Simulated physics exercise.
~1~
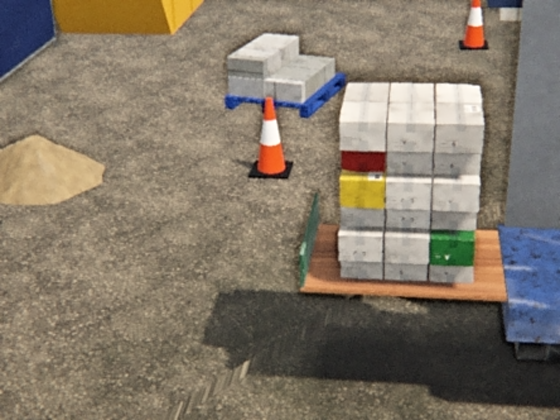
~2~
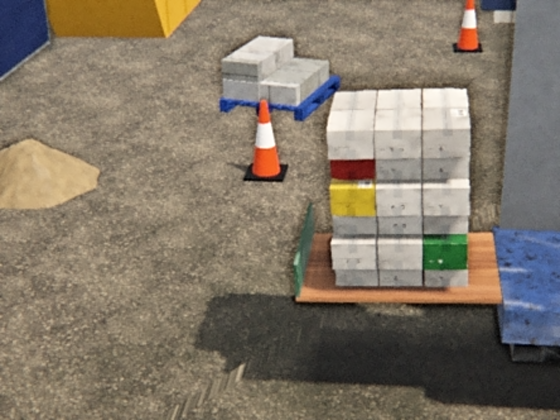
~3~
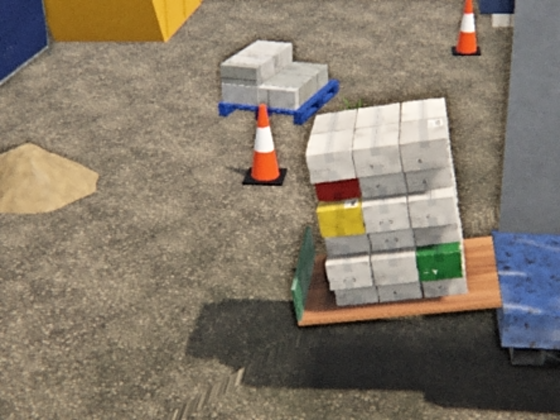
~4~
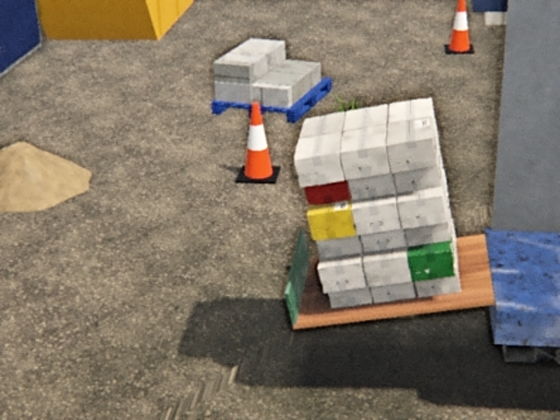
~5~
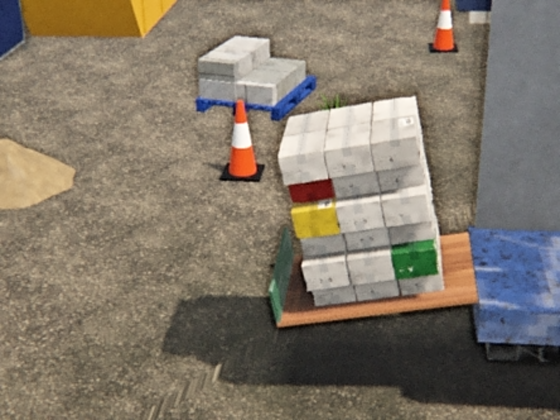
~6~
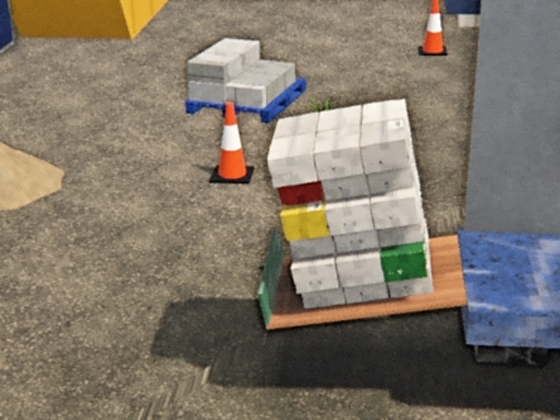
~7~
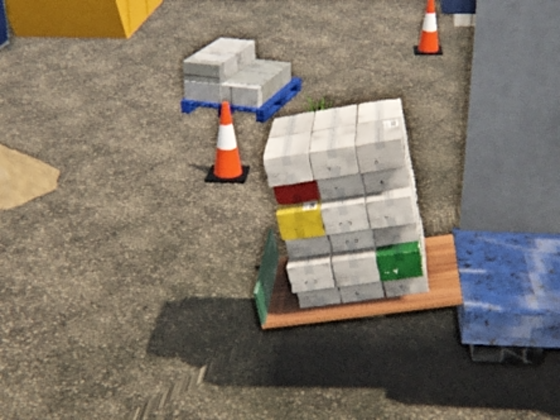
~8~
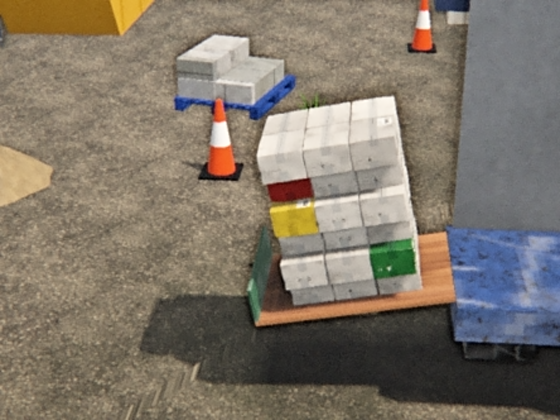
A stack of parcels leans left as the platform beneath it tilts, and stays aboard.
